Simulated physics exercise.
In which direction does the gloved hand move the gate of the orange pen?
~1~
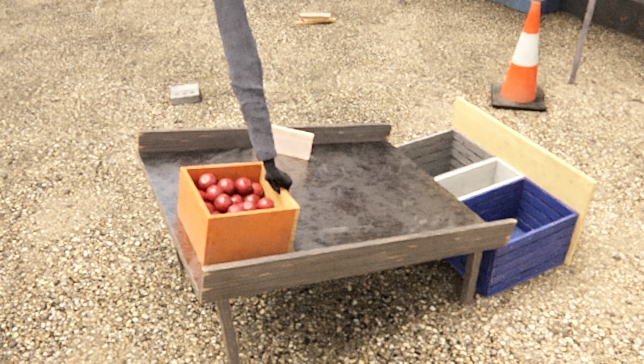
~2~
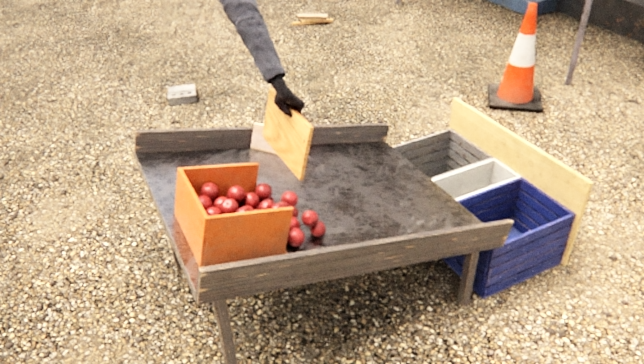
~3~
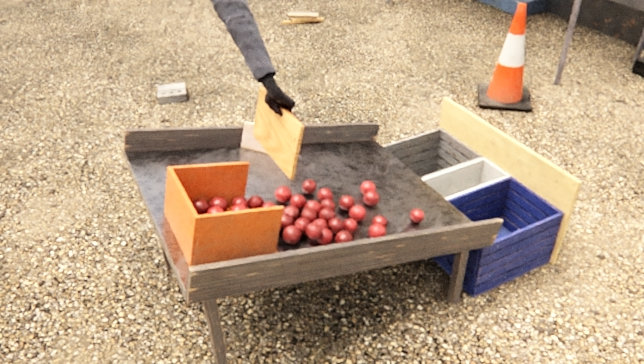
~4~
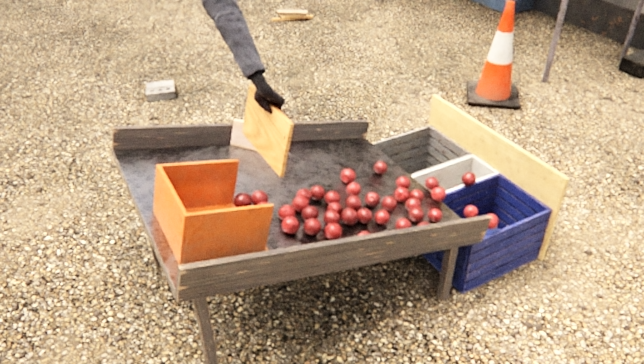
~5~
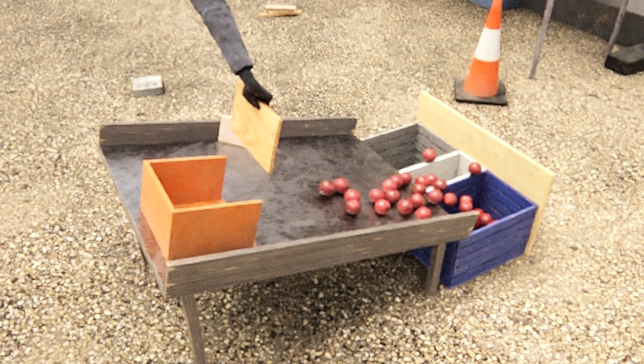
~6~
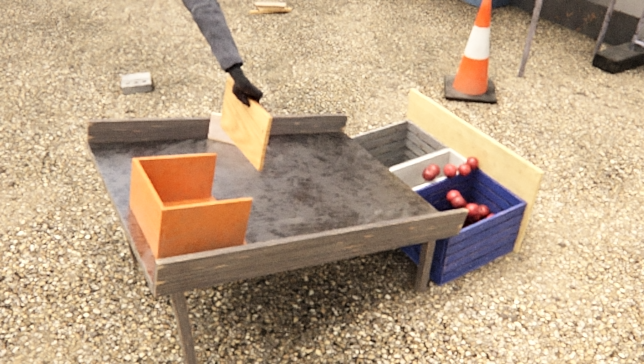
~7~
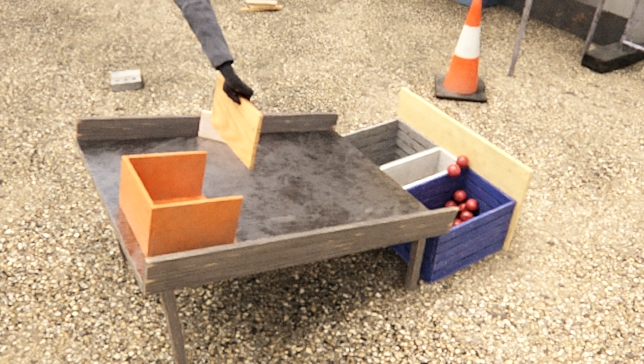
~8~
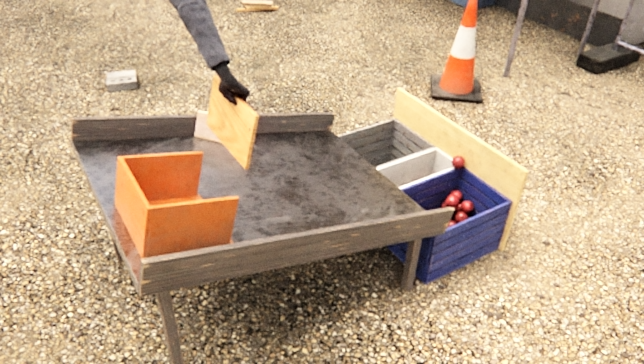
The gloved hand moves the gate upward, clear of the red apples.
